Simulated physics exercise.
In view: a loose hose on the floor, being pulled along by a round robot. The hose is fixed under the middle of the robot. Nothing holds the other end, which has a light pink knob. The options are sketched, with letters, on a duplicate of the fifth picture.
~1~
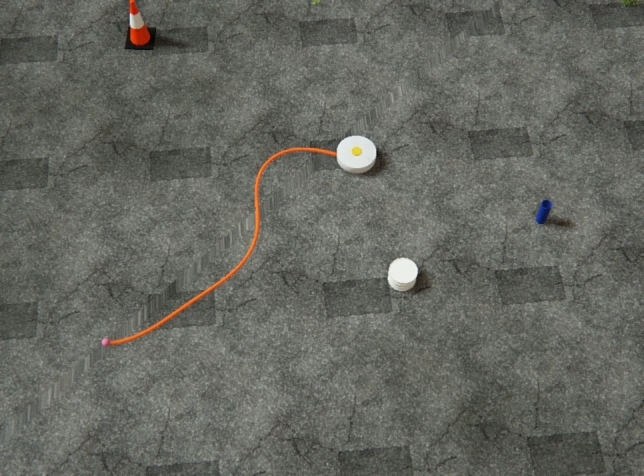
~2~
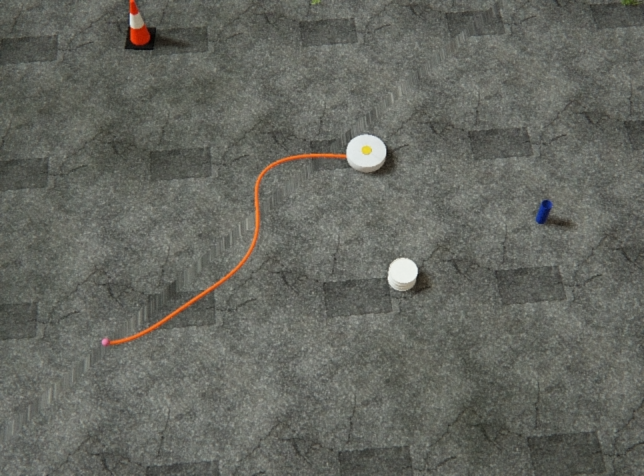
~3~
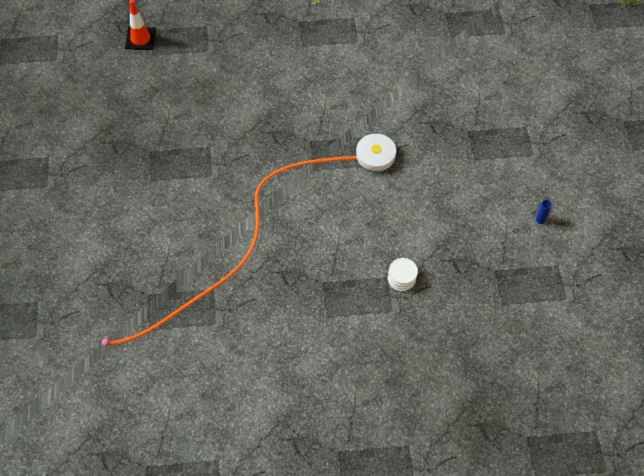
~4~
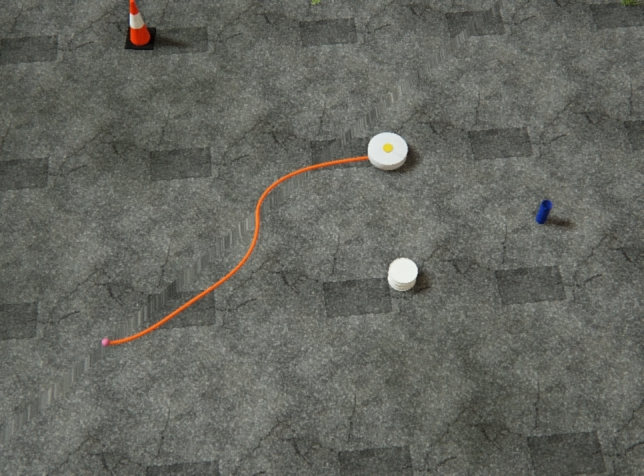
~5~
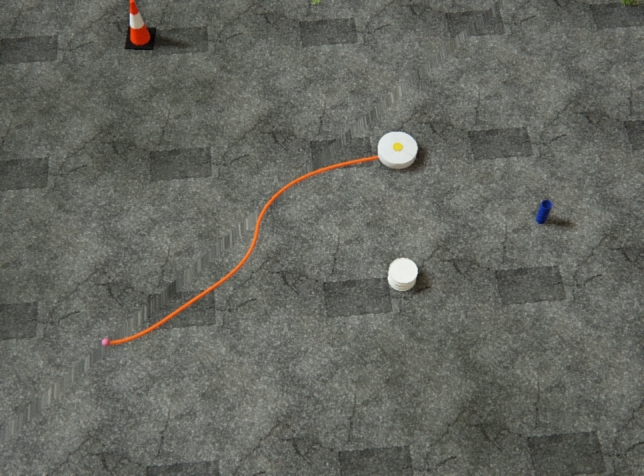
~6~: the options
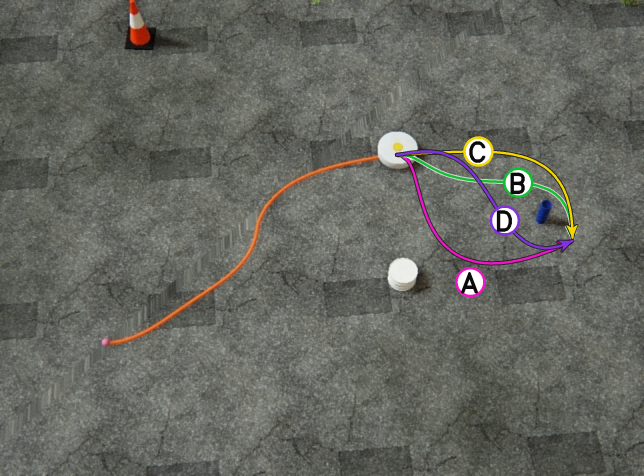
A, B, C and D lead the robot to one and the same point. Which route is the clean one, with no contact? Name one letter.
Route D.
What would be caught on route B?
It is the blue post.
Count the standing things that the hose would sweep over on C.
One.
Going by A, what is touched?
It meets the white tub.
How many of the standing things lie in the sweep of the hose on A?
One.
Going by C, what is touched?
The blue post.
On the marked copy, A from (397, 155) via (452, 252) to (571, 242); B from (397, 155) via (499, 182) to (572, 239); C from (397, 155) via (512, 154) to (573, 238); D from (397, 155) via (487, 194) to (573, 241).
Following D. Soon after the start, robot (472, 168), middle of the hose (299, 226), free end (143, 328).
Later, robot (519, 232), middle of the hose (328, 230), free end (163, 314).
In the end, robot (574, 237), middle of the hose (381, 248), free end (199, 291); nothing has been touched.
As for the rest, A meets the white tub; B meets the blue post; C meets the blue post.
